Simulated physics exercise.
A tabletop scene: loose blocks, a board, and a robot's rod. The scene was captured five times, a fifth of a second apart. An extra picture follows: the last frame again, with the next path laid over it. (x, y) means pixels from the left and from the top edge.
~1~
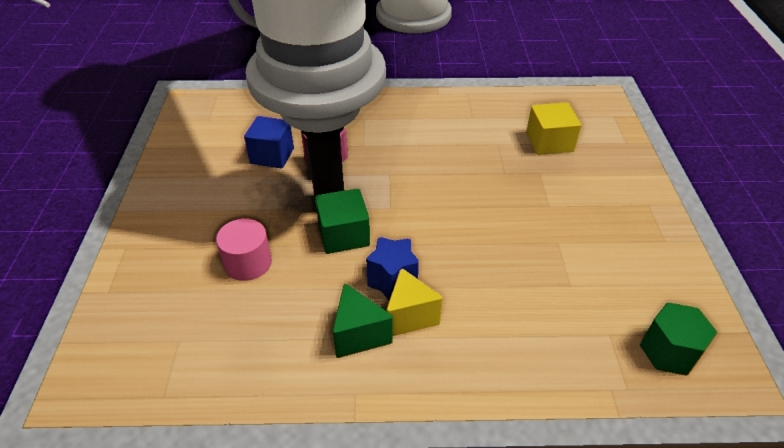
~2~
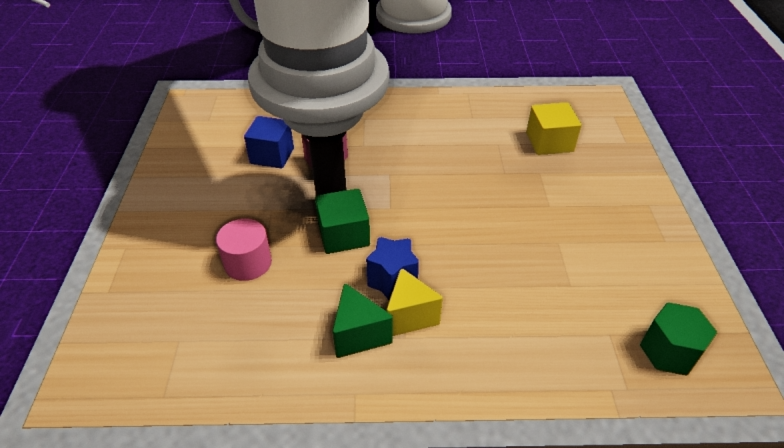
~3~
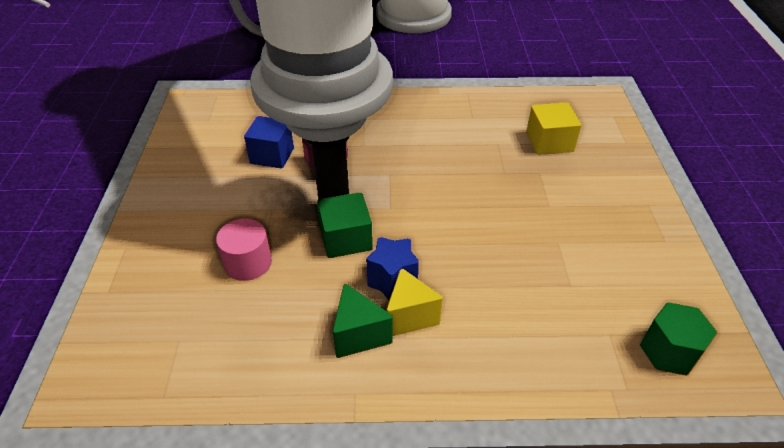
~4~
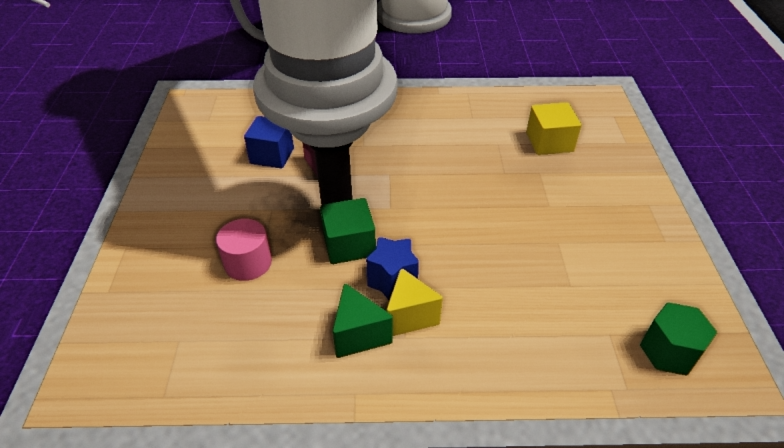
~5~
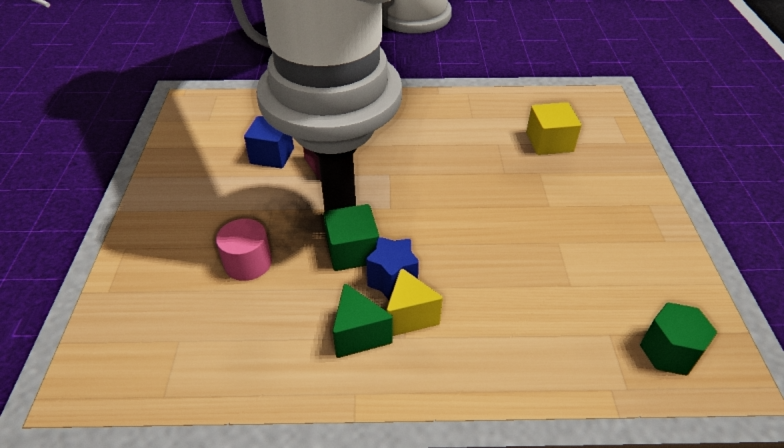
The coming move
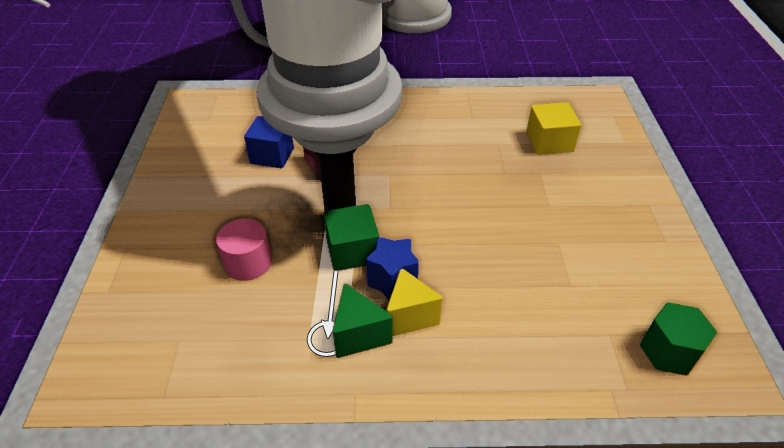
On a wooden tabletop, a robot's black rod slowly pushes a green cube slightly toward the viewer.
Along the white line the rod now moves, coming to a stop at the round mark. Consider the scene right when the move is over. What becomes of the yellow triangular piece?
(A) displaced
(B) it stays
My answer is option A.
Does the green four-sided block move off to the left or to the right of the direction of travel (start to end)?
The answer is left: Facing from the path's start to its end, that's where the green four-sided block shifts.
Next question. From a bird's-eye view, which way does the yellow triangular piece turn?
Clockwise, looking down.
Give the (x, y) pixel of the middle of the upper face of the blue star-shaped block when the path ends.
My estimate: (425, 264).
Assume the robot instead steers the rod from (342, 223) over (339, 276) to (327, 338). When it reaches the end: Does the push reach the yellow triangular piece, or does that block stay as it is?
By the end it has moved.
Drawn move, straight from (342, 223) to (328, 338).
On the path given first. One third of the way, rod at (336, 246); green four-sided block at (367, 251), turned 50° anticlockwise; blue star-shaped block at (415, 261); yellow triangular piece at (419, 299), turned 30° clockwise.
Two thirds of the way, rod at (332, 285); green four-sided block at (375, 267), turned 70° anticlockwise; blue star-shaped block at (425, 264), turned 15° anticlockwise; yellow triangular piece at (425, 302), turned 55° clockwise.
At the end, rod at (326, 327); green four-sided block at (375, 268), turned 75° anticlockwise; green triangular piece at (372, 337), turned 40° anticlockwise; blue star-shaped block at (425, 264), turned 15° anticlockwise; yellow triangular piece at (425, 302), turned 55° clockwise.
